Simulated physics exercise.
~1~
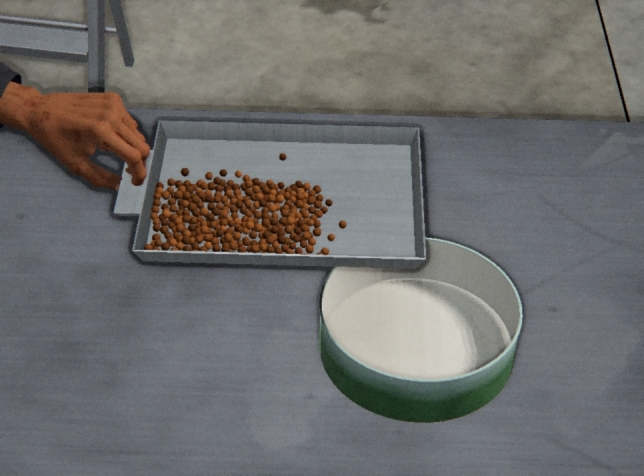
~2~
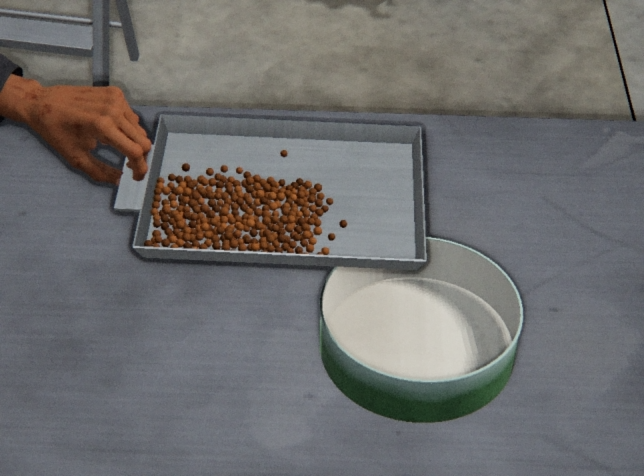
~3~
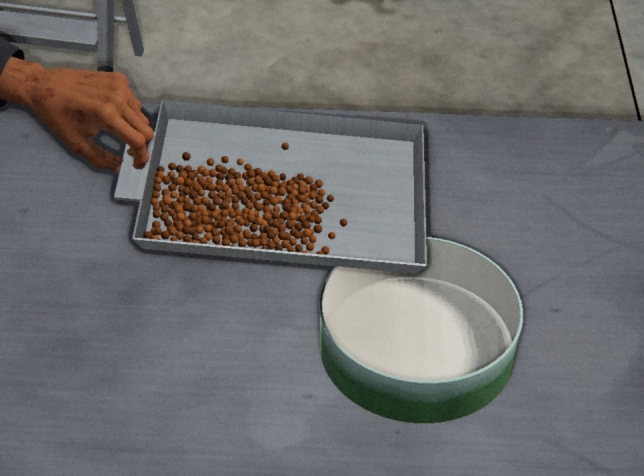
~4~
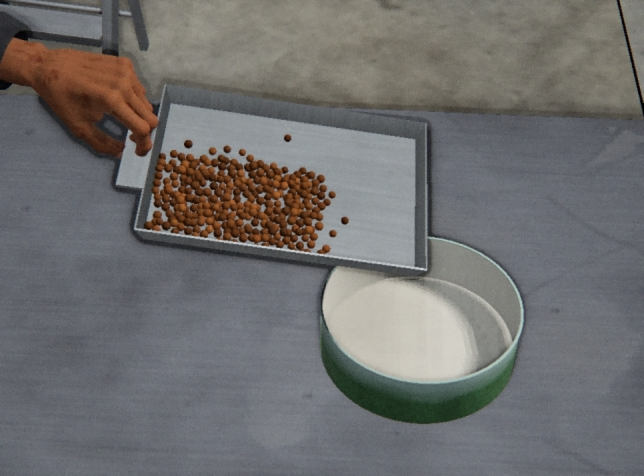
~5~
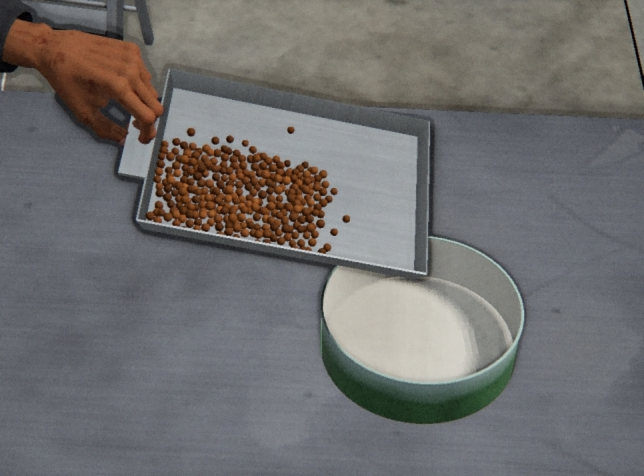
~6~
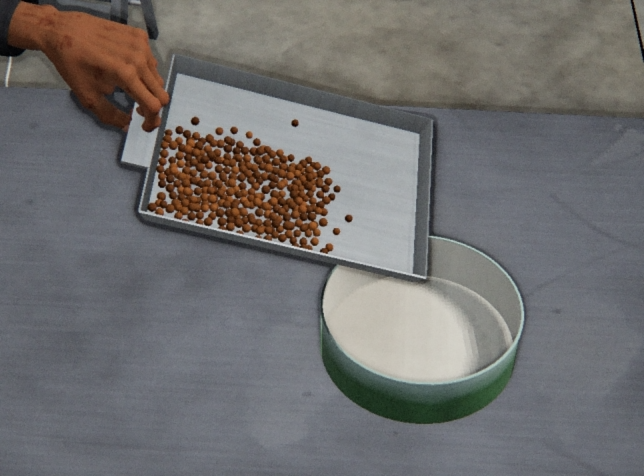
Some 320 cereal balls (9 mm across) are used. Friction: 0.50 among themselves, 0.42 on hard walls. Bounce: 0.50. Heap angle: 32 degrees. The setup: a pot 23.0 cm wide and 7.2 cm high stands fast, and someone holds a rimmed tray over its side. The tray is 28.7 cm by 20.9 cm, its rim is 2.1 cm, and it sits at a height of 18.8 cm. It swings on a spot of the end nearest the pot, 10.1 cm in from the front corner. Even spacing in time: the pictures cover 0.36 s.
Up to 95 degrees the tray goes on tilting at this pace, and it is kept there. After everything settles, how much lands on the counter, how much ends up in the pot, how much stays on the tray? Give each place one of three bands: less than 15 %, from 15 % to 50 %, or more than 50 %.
At the end, counter: Not much; pot: Over half; tray: Not much.
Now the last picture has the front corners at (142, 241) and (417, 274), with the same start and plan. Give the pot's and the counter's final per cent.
Pot 60 % / counter 40 %.
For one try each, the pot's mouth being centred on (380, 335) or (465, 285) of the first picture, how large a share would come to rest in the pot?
Around 100 per cent, then around 50 per cent.
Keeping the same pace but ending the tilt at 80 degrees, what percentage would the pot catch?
Pot share: About 95 per cent.
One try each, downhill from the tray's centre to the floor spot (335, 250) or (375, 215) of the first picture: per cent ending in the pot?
Estimate: Some 80 % and some 95 % respectively.
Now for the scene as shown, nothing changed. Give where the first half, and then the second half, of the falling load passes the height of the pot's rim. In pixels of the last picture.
It passes about (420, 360) first and (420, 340) afterwards.
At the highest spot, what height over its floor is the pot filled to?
Close to 2.5 cm up.
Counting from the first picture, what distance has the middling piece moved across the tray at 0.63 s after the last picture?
By then it sits near 12 cm from where it began.
Then, 0.63 s after the last picture, tilt 54 degrees; the tray holds 95 %, the pot 0 %.
Then, 1.05 s after the last picture, tilt 78 degrees; the tray holds 60 %, the pot 30 %.
Then, 1.55 s after the last picture, tilt 95 degrees; the tray holds 0 %, the pot 95 %.
In the end, counter 5 %, pot 95 %, tray 0 %.
